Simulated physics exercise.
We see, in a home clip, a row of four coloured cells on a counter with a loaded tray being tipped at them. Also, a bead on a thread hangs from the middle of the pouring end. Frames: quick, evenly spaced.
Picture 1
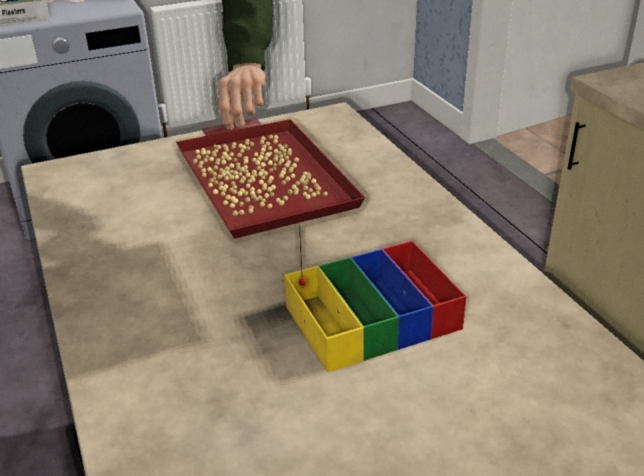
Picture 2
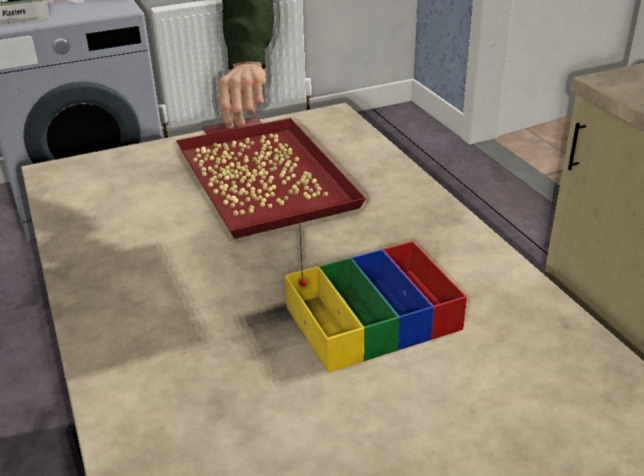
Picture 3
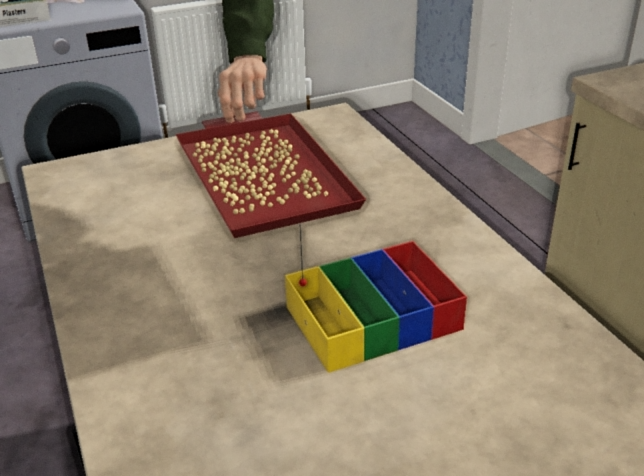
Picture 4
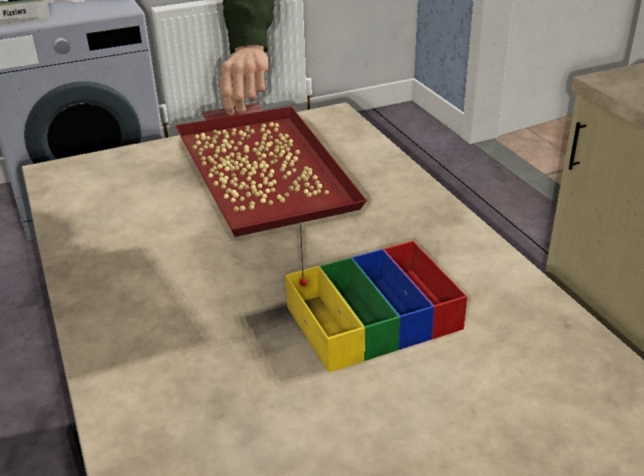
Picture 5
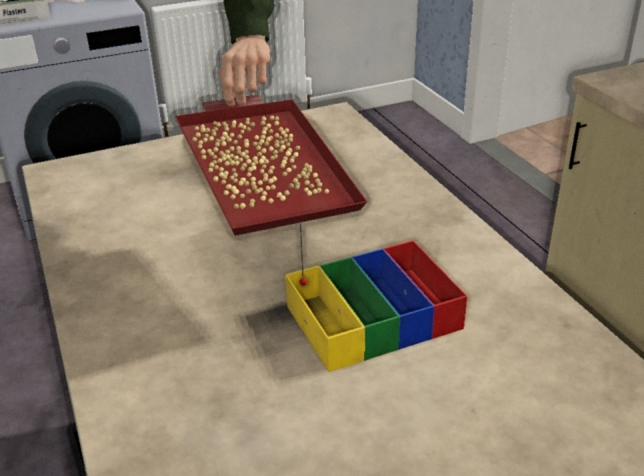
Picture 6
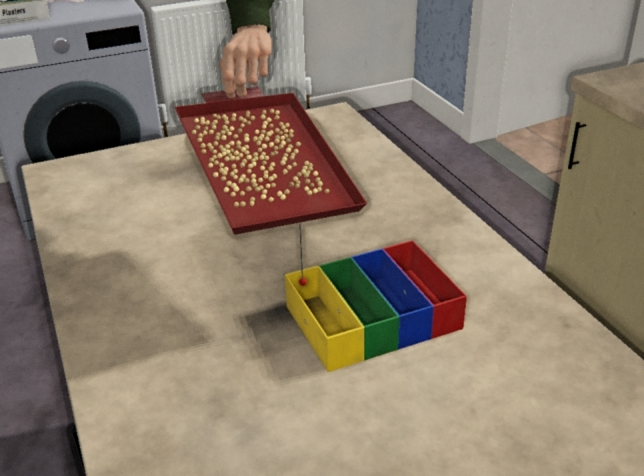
A hand in a dark green sleeve is at the far end of a red tray of pale beans on a mottled beige counter, seen from above in a home with a washing machine and radiator behind. A small red bead hangs on a thread by a row of yellow, green, blue and red cells. The tray's far end rises slightly with the hand, while the cells and camera stay still.
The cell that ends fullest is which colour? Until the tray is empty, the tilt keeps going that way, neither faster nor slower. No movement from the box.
It is the green cell.
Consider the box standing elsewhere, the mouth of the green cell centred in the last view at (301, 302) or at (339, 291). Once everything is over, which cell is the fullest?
The first time it is the cell in red, and the second time it is blue.
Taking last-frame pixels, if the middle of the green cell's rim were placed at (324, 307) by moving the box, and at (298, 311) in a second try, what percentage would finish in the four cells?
It would be roughly 100 per cent for the first and roughly 100 per cent for the second.
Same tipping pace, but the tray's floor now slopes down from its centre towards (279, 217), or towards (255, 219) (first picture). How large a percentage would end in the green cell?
In order: About 0, then 0 percent.
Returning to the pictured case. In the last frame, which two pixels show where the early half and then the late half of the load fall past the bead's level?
I'd place the first part at (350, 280) and the rest at (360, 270).
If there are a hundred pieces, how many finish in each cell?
Yellow cell 20 %, green cell 60 %, blue cell 20 %, red cell 0 %.
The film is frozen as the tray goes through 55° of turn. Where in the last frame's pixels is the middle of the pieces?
(331, 208).
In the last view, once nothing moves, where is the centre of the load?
Once nothing moves, the middle sits near (361, 321).
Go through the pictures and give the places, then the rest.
Corners of the pouring end (233, 227) and (359, 196), level; middle of the load (246, 172), soya beans; bead on its thread (302, 282); yellow cell (345, 347); green cell (381, 336); blue cell (415, 325); red cell (448, 315), in the first picture.
Corners of the pouring end (233, 227) and (360, 197), level; middle of the load (246, 171), in the second picture.
Corners of the pouring end (234, 227) and (360, 198), tipped barely, lowest at the right corner; middle of the load (246, 168), in the third picture.
Corners of the pouring end (235, 226) and (361, 199), tipped a little, lowest at the right corner; middle of the load (247, 162), in the fourth picture.
Corners of the pouring end (235, 225) and (362, 200), tipped a little, lowest at the right corner; middle of the load (247, 157), in the fifth picture.
Corners of the pouring end (235, 224) and (361, 201), tipped a little, lowest at the right corner; middle of the load (247, 153); yellow cell (346, 346); green cell (381, 335); blue cell (415, 325); red cell (449, 314), in the sixth picture.
Just after the last frame, tray tipped steeply; almost all on the tray; just a few in the green cell; just a few in the blue cell; just a few in the yellow cell; just a few falling or outside the box.
A moment on, tray tipped right over; roughly a third on the tray; roughly a quarter in the green cell; about a tenth in the blue cell; about a tenth in the yellow cell; just a few in the red cell; roughly a quarter falling or outside the box.
Further on, tray tipped past a quarter turn; roughly two thirds in the green cell; roughly a quarter in the blue cell; about a tenth in the yellow cell; just a few in the red cell; just a few falling or outside the box.
When it is over, tray tipped past a quarter turn; roughly two thirds in the green cell; roughly a quarter in the blue cell; about a tenth in the yellow cell; just a few in the red cell; just a few outside the box.
